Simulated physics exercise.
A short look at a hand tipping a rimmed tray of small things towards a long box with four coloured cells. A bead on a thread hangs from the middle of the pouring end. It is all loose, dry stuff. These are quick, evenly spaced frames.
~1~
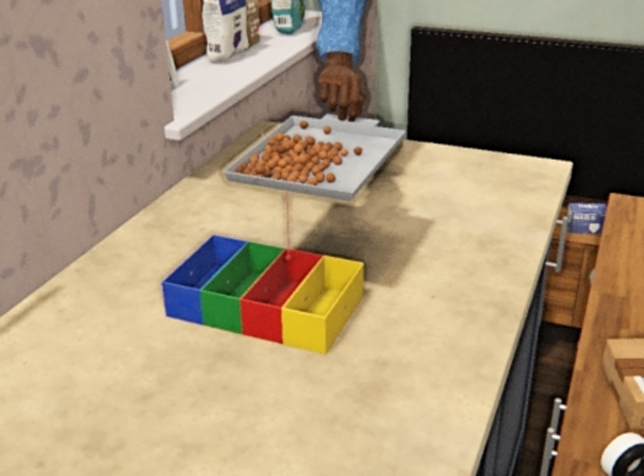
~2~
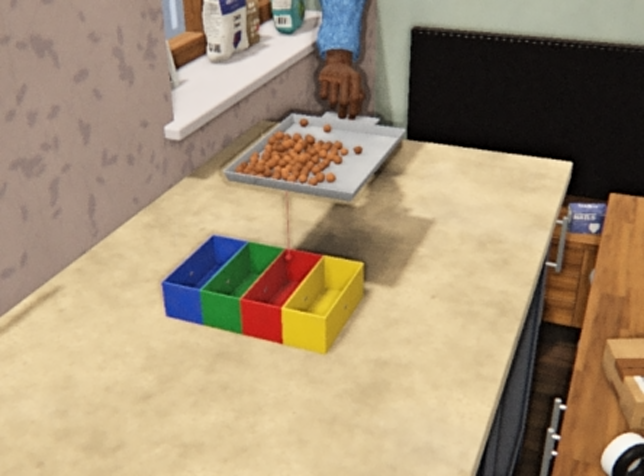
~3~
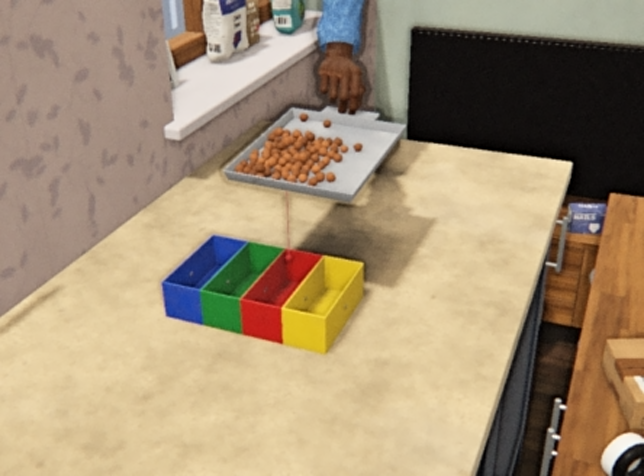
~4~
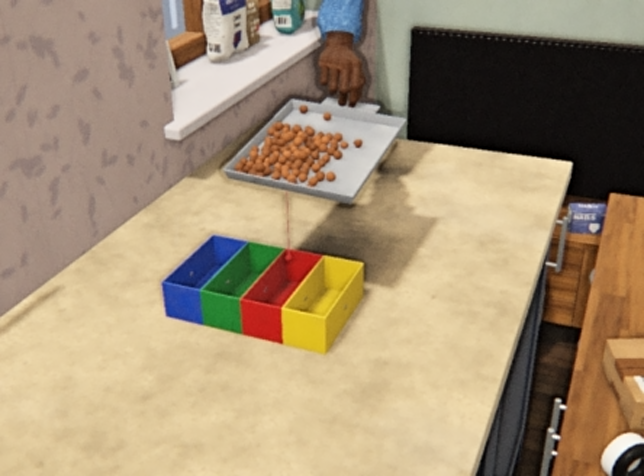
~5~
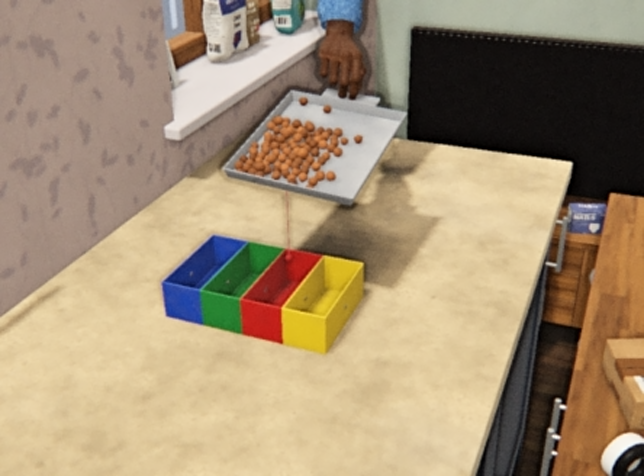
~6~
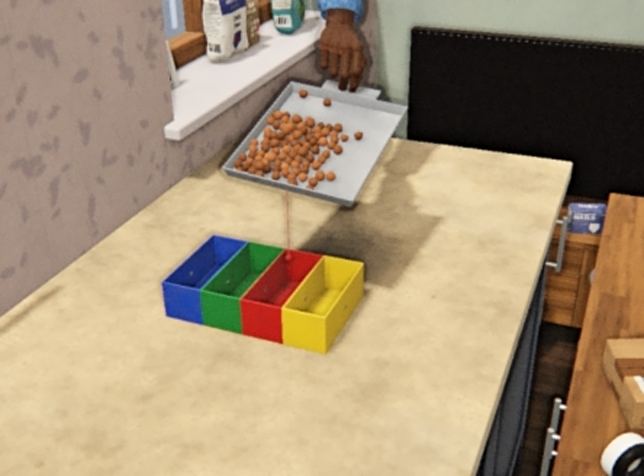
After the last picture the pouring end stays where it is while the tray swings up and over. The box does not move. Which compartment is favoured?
It favours the yellow compartment.
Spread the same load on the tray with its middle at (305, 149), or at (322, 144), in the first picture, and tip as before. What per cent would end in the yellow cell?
About 40 and 50 per cent.
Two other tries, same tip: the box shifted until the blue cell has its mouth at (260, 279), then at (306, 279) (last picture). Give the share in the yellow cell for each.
First some 0, then 0 per cent.
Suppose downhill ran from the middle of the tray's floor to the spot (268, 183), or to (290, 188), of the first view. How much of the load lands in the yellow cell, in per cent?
In turn 0 and 20 in a hundred.
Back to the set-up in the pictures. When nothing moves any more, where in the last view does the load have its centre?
Close to (315, 323).
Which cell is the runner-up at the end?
In second place: The cell in red.
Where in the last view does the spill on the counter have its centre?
At about (365, 344).
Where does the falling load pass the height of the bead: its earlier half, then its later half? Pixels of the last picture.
Early half (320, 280), late half (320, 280).
Shortly afterwards, tray tipped steeply; the bulk on the tray; only a few in the yellow cell; only a few in the red cell; a little falling or outside the box.
Next, tray tipped right over; near a quarter on the tray; near a quarter in the yellow cell; a little in the red cell; near half falling or outside the box.
Some moments later, tray tipped past a quarter turn; near half in the yellow cell; near a quarter in the red cell; only a few in the green cell; only a few in the blue cell; near a third falling or outside the box.
In the end, tray tipped past a quarter turn; near half in the yellow cell; near a quarter in the red cell; only a few in the green cell; only a few in the blue cell; near a third outside the box.
